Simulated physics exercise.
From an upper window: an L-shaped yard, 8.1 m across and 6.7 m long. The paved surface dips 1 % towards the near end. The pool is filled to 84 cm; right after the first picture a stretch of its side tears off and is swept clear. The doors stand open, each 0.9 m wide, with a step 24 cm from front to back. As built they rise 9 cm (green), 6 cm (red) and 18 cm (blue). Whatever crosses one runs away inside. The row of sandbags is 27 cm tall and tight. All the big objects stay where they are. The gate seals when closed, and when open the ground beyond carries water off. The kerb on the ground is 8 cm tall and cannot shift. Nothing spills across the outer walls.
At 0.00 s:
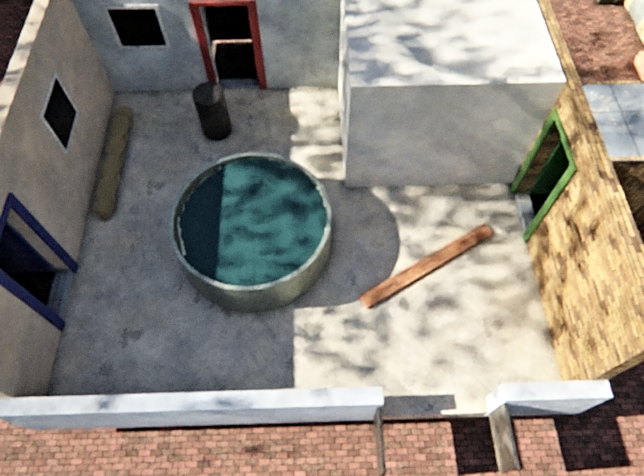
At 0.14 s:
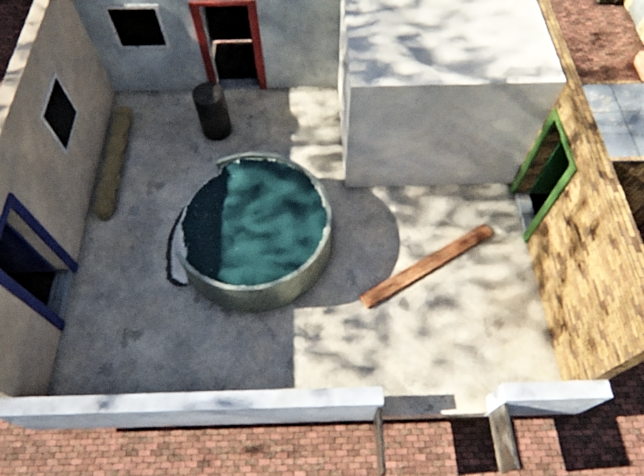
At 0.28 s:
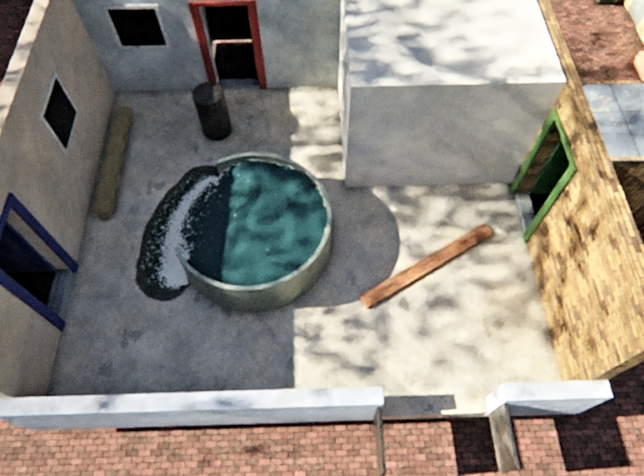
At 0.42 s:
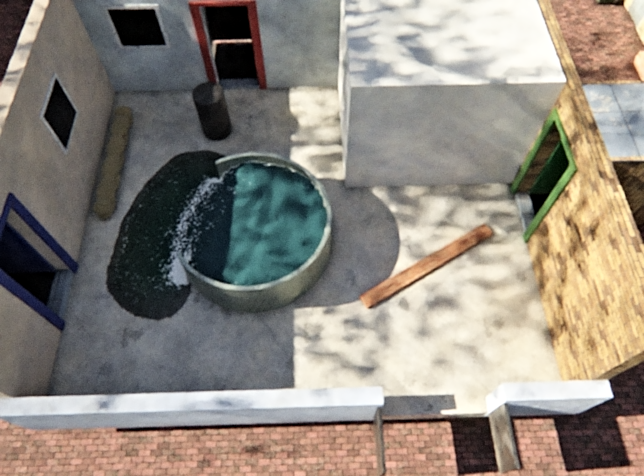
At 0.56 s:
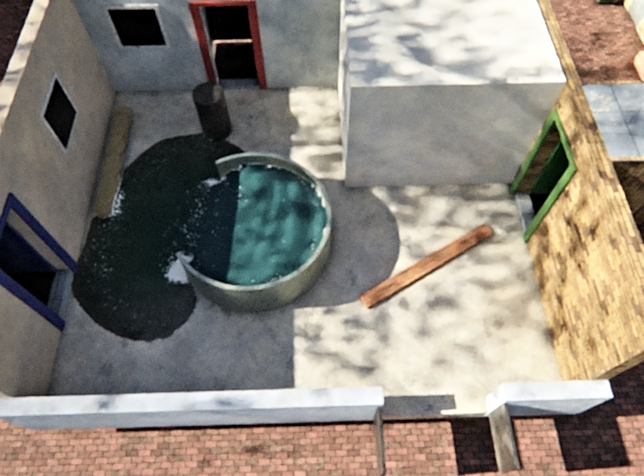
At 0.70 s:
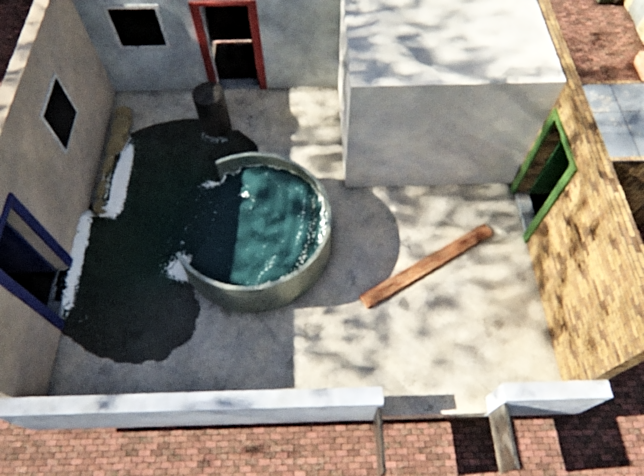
Water burst through the left side of a round pool in a walled yard and spread in a dark sheet across the paving, reaching the left wall and the dark barrel near the red door.
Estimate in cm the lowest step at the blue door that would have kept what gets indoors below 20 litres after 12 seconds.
About 31 cm.
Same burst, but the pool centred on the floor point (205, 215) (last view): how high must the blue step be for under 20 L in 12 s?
About 17 cm.
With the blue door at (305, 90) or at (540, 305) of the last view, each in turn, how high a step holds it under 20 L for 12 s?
About 15 and 11.5 cm.
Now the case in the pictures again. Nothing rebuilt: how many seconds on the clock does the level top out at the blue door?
At about 1.8 s.
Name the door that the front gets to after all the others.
It is the green one.
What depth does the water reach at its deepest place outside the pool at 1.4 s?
About 56 cm.
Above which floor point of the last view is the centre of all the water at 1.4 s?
Near (199, 229).
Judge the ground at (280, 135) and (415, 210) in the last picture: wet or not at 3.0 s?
In that order: Flooded, not reached.
After 1.4 s water covers 30 % of the floor, deepest (56 cm) near (85, 228); 33 cm at the blue door, 31 litres in over its 18 cm step.
After 3.0 s water covers 50 % of the floor, deepest (50 cm) near (116, 92); 24 cm at the blue door, 126 litres in over its 18 cm step.
After 12.0 s water covers 95 % of the floor, deepest (14 cm) near (336, 401); 9 cm at the blue door, 138 litres in over its 18 cm step.
At the blue door as built, the water arrived by 0.7 s and peaked near 36 cm at 1.8 s.
With a step of 28.5 cm, 33 litres would have come in within the 12 s; with 33.5 cm, 11 litres. So under 20 litres takes about 31 cm.
